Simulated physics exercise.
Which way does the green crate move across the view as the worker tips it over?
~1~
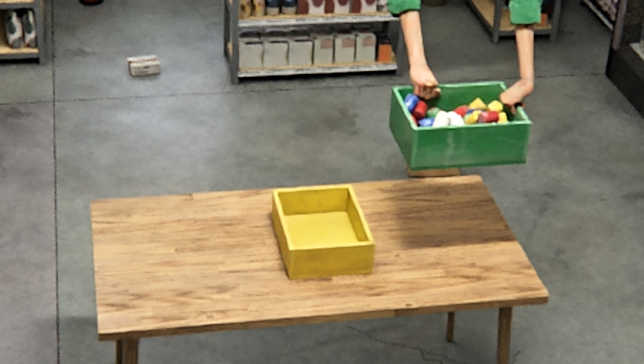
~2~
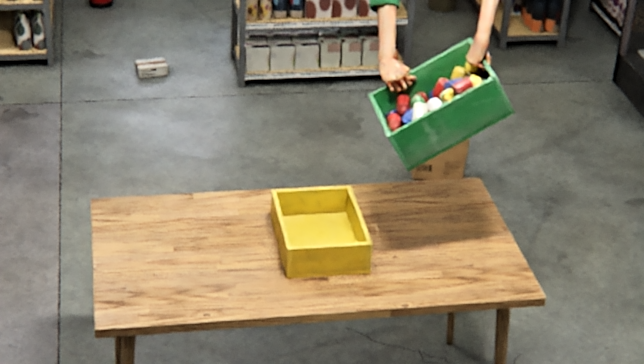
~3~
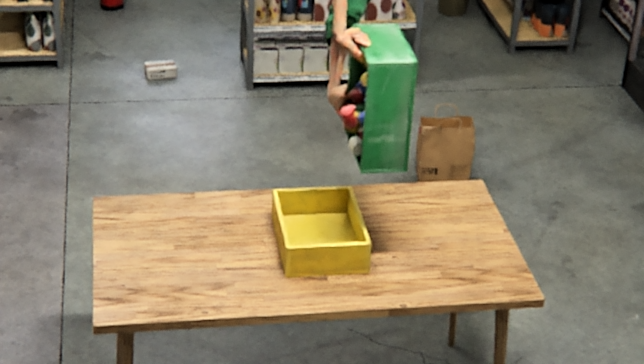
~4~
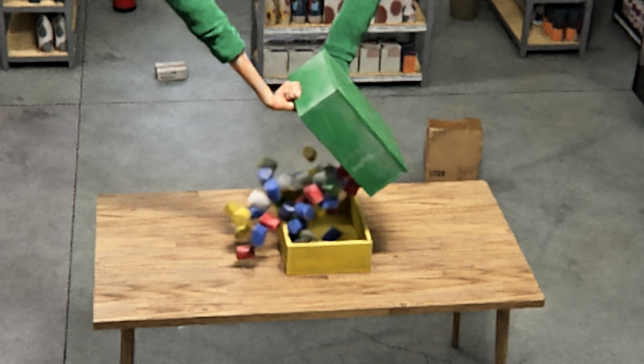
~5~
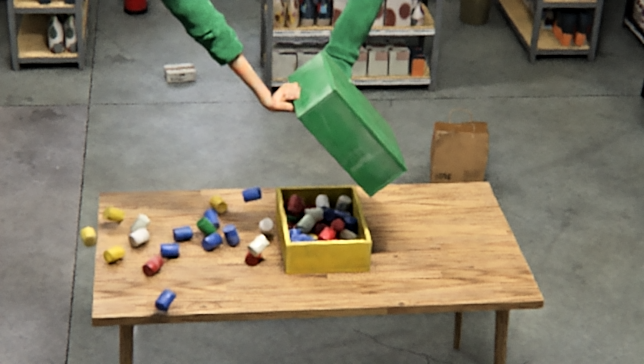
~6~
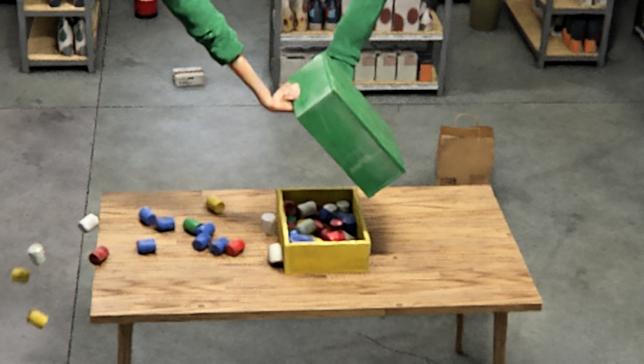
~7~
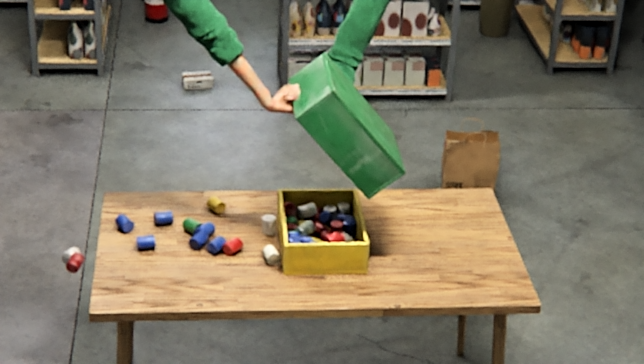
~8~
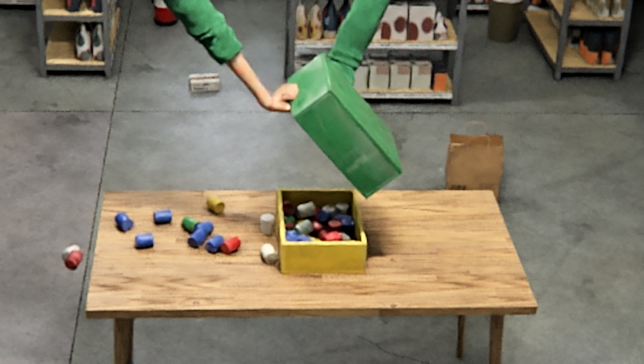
The green crate moves to the left, ending up above the yellow basket.
